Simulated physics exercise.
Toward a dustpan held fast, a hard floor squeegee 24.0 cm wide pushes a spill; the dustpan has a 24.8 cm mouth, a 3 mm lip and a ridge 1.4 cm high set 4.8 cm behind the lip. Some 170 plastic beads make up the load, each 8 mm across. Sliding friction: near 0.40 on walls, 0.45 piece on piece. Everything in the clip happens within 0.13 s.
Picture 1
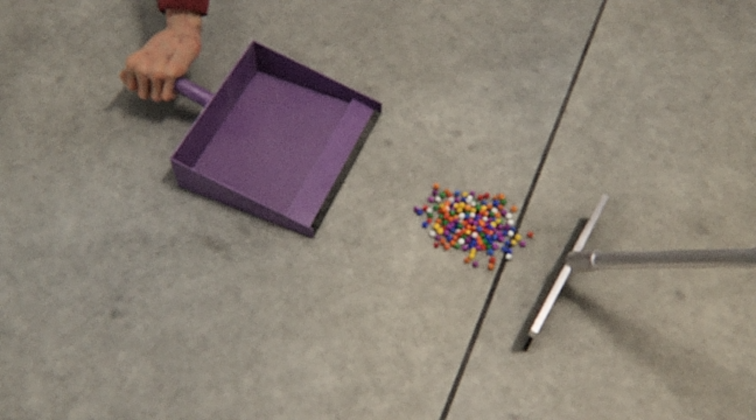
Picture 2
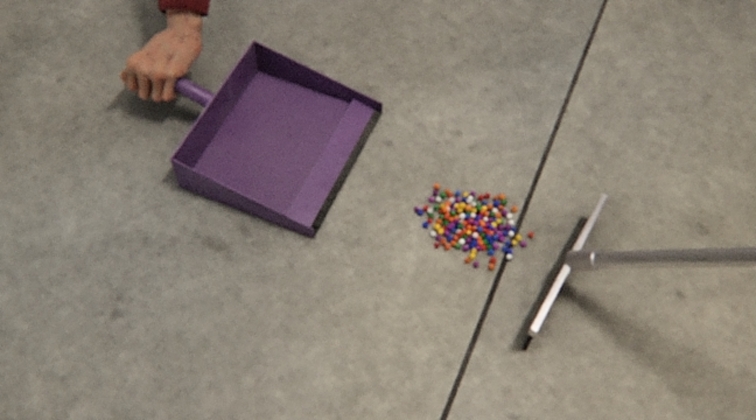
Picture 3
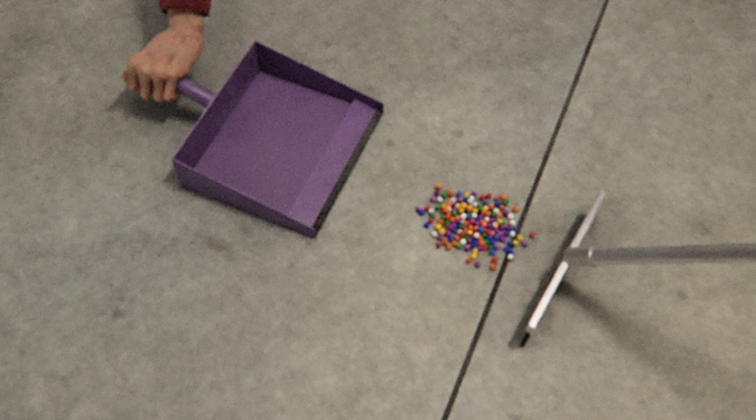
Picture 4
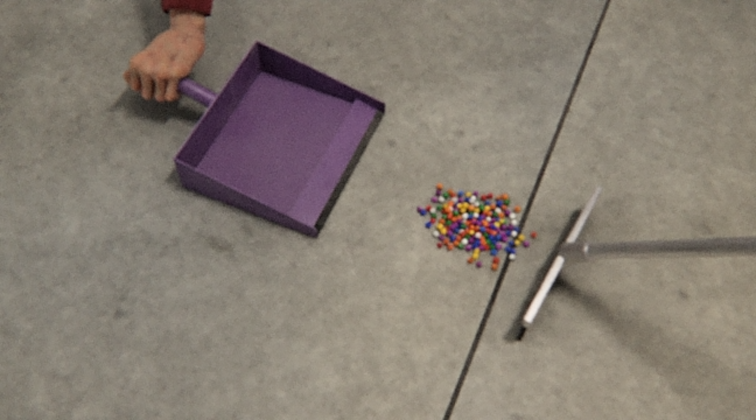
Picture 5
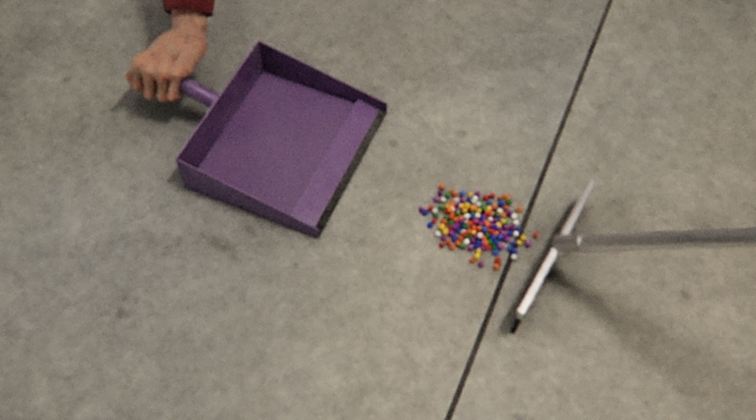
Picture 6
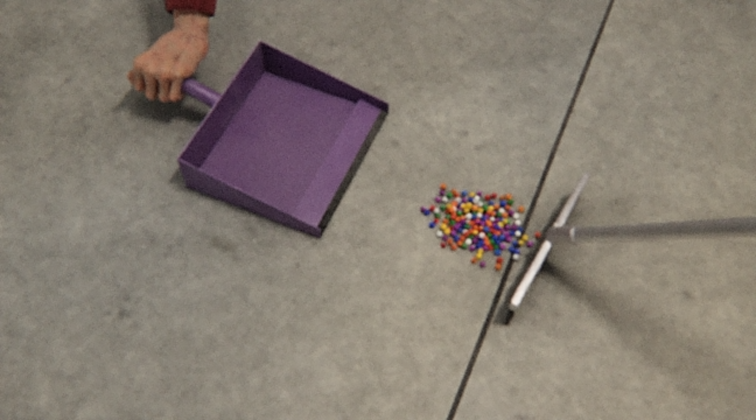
A grey, stained concrete floor with a dark seam running diagonally across it is seen from high above. At the upper left, a hand in a red sleeve grips the handle of a purple dustpan, with a loose patch of small multicoloured beads near the centre and a metal-handled squeegee at the right. The squeegee slides slowly up and left to the patch's edge, while the dustpan stays put and the view drifts very slightly.
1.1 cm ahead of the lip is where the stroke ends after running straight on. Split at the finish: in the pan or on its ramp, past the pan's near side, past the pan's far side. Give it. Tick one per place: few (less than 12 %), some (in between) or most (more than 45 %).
Pan - some; near side - few; far side - some.
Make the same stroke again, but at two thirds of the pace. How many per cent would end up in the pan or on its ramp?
Then some 25 in a hundred.
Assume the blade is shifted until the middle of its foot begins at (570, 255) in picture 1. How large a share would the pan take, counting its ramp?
15 %.
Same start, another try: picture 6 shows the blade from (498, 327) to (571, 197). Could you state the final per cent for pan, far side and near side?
Split: Pan = 5, far = 5, near = 10.
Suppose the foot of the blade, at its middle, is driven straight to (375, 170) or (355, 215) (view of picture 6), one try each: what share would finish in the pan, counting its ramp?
First try around 30 %, second try around 15 %.
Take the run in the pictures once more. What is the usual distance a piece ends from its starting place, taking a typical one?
That distance is close to 22 cm.
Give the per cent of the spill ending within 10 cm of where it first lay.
About 0 percent.
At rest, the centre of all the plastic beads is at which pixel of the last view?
Approximately (373, 139) in the last view.
Then, 0.26 s after the last picture, middle of the blade 17 cm from the lip; 0 % over the lip, far side 0 %, near side 0 %.
Then, 0.43 s after the last picture, middle of the blade 8 cm from the lip; 0 % over the lip, far side 5 %, near side 0 %.
Then, 0.72 s after the last picture, middle of the blade 3 cm from the lip; 35 % over the lip, far side 20 %, near side 5 %.
In the end, pan 30 %, near side 5 %, far side 20 %, in front of the lip or behind the blade 50 %.
